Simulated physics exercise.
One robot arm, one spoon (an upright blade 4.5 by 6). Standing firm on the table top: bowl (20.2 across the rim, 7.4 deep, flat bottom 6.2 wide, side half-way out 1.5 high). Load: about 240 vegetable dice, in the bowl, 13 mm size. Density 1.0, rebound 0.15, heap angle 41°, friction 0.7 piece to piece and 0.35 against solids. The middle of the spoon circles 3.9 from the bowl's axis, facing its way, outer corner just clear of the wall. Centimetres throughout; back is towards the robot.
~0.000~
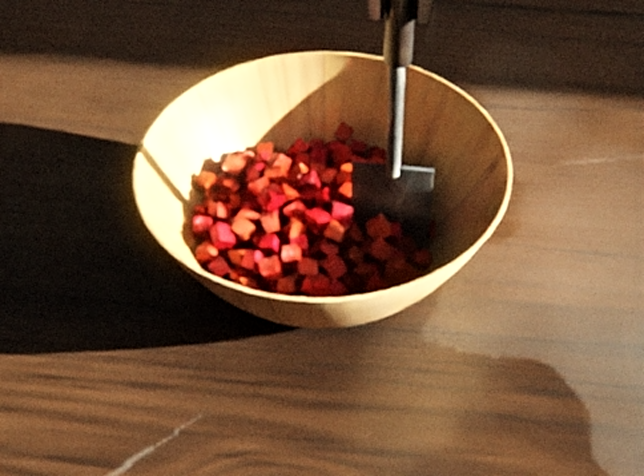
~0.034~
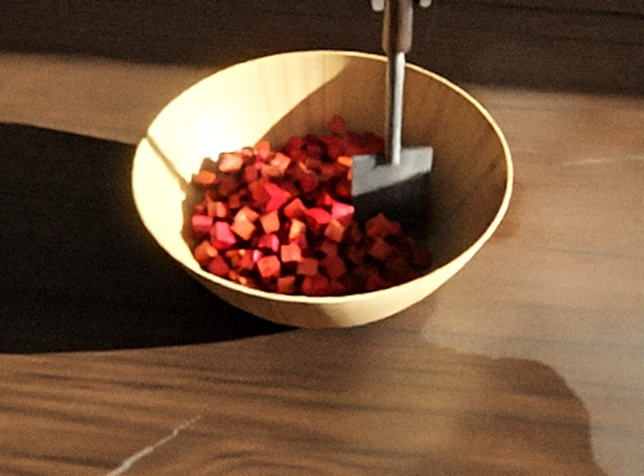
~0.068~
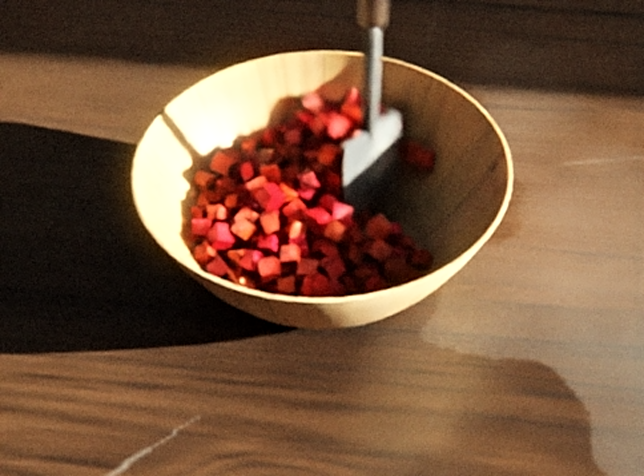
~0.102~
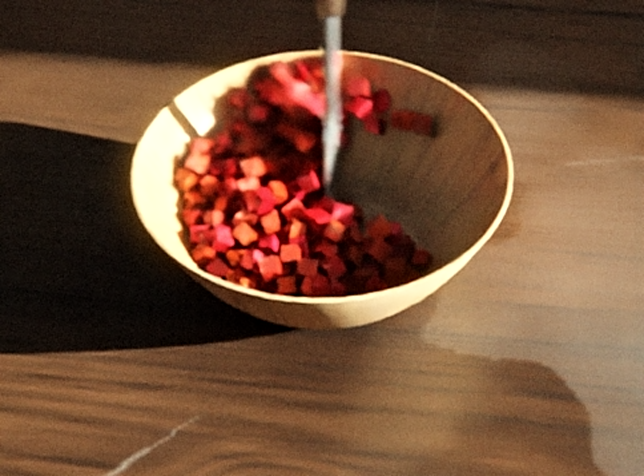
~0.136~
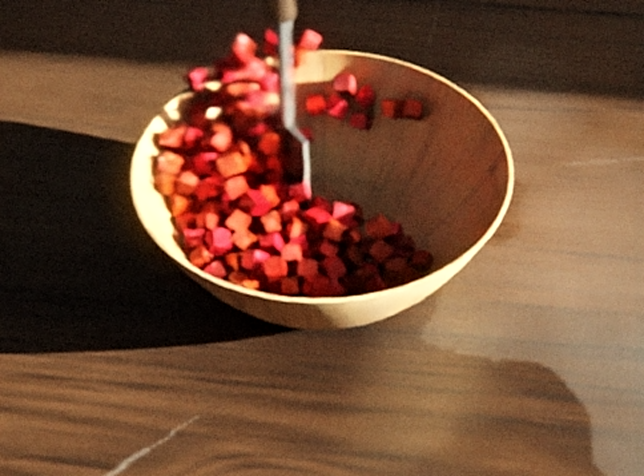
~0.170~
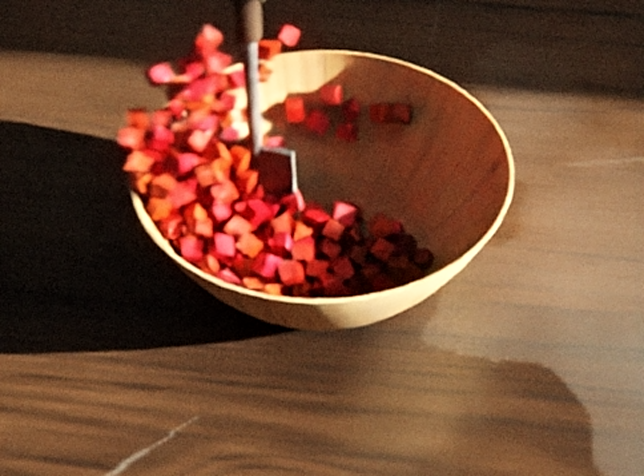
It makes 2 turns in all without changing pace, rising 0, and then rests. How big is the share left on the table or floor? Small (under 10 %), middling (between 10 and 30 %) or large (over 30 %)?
A large share, over 30 %, ends on the table or floor.
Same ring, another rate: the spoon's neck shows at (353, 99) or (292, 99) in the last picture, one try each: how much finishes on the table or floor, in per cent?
Some 10 and 25 per cent.
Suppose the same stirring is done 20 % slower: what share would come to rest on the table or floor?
Then about 30 per cent.
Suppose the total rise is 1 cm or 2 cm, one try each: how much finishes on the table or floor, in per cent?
Some 40 and 35 per cent.
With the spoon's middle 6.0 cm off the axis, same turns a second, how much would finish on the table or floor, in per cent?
In that case some 25 per cent.
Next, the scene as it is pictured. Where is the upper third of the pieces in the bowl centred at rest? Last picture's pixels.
Near (414, 200).
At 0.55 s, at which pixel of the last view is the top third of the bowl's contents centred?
Near (205, 232).
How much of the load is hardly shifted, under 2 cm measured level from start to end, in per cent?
About 5 per cent.
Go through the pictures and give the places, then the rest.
The spoon neck at (394, 145), 0° round; upper third of the load around (300, 208), from x 205 to 425, top at y 135; 243 in the bowl, in the first picture.
The spoon neck at (393, 132), 16° round; upper third of the load around (309, 198), from x 200 to 425, top at y 125, in the second picture.
The spoon neck at (371, 107), 54° round; upper third of the load around (312, 173), from x 200 to 425, top at y 100, in the third picture.
The spoon neck at (329, 95), 91° round; upper third of the load around (282, 150), from x 185 to 425, top at y 60, in the fourth picture.
The spoon neck at (285, 101), 129° round; upper third of the load around (240, 140), from x 165 to 420, top at y 40, in the fifth picture.
The spoon neck at (254, 123), 167° round; upper third of the load around (199, 158), from x 130 to 425, top at y 30; 238 in the bowl, 5 in flight or on the tool, in the sixth picture.
After 0.36 s, 19° round, highest piece 13 above the table; 173 in the bowl, 20 on the table or floor, 50 in flight or on the tool.
After 0.55 s, 232° round, highest piece 10 above the table; 151 in the bowl, 81 on the table or floor, 11 in flight or on the tool.
After 0.85 s, 0° round, highest piece 7 above the table; 141 in the bowl, 102 on the table or floor.
After 1.55 s, 0° round, highest piece 7 above the table; 141 in the bowl, 102 on the table or floor.
In the end, 141 in the bowl, 102 on the table or floor. That is 42 % on the table or floor.
